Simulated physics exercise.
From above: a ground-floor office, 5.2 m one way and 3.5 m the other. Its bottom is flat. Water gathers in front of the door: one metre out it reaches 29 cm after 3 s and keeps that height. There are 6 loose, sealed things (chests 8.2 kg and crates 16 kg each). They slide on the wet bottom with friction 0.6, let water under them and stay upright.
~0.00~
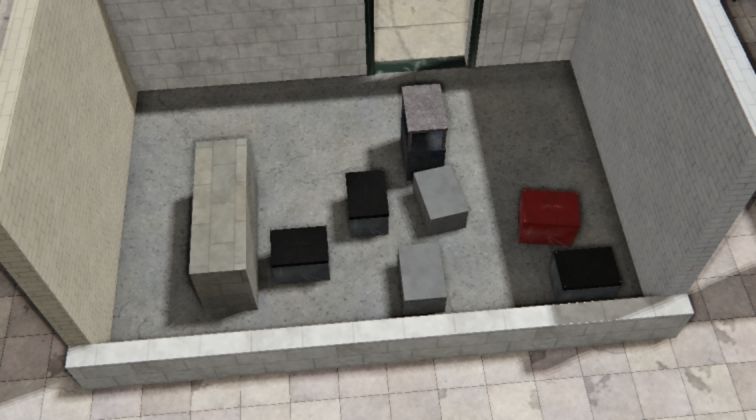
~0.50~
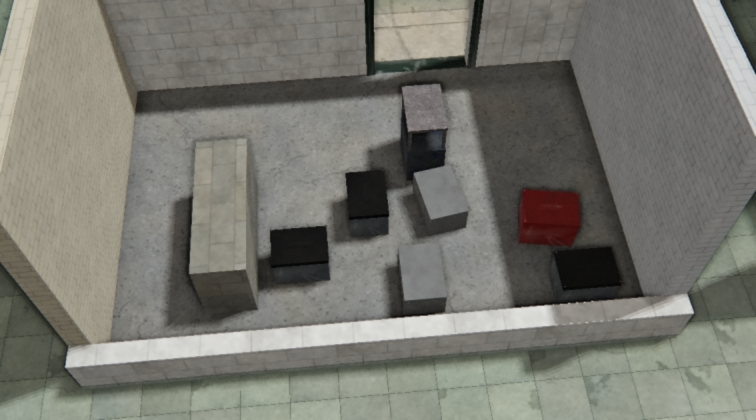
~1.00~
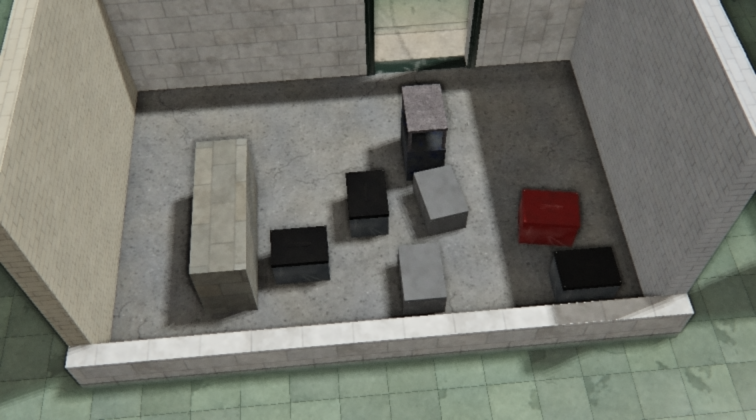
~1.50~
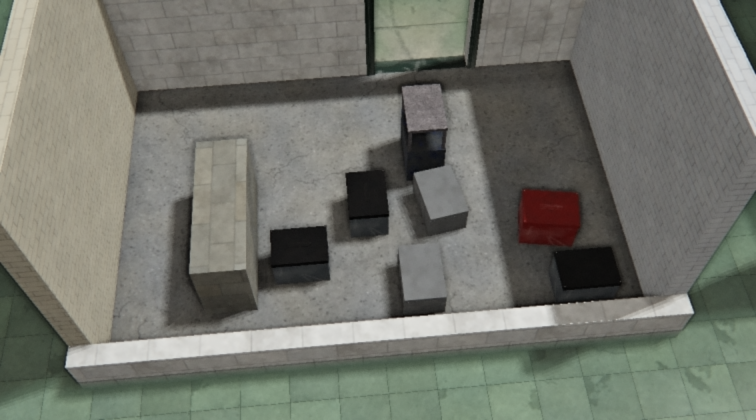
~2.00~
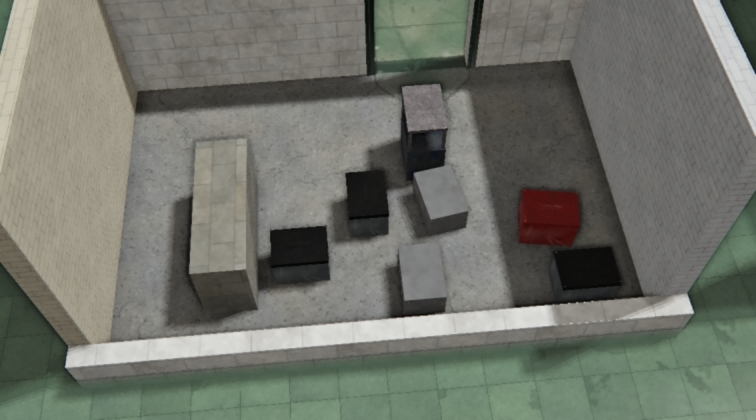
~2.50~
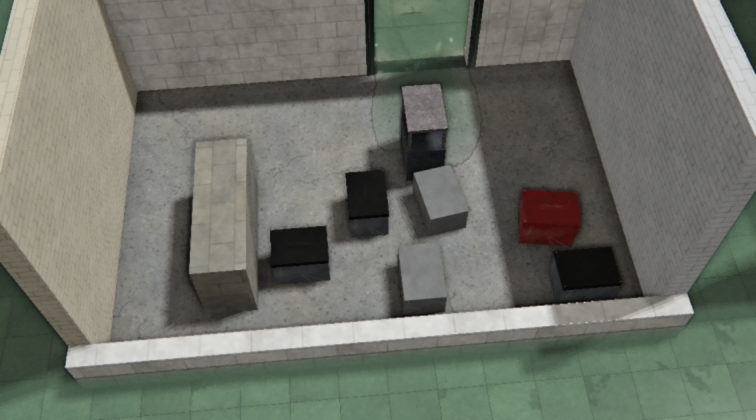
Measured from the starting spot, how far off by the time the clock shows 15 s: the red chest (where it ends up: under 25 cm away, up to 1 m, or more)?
Red chest gets carried off.
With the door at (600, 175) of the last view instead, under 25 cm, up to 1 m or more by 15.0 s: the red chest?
Then the red chest ends far away.
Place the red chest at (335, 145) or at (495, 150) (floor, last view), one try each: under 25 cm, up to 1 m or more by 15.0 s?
In turn: It is nudged along; it ends far away.
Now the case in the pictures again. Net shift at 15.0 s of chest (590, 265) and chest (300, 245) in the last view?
In turn: 80 cm, 50 cm.
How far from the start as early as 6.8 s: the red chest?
Roughly 100 cm by then.
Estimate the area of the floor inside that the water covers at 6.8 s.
About 16 m2.
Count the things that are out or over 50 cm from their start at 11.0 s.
I count 6.
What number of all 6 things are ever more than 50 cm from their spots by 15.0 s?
That makes 6.
After 3.5 s the red chest is near (552, 209), 0.0 m from its start, aground; 0 afloat.
After 6.8 s the red chest is near (470, 234), 0.9 m from its start, afloat; 5 afloat.
After 11.0 s the red chest is near (443, 221), 1.1 m from its start, afloat; 6 afloat.
After 15.0 s the red chest is near (315, 285), 2.5 m from its start, afloat; 6 afloat.
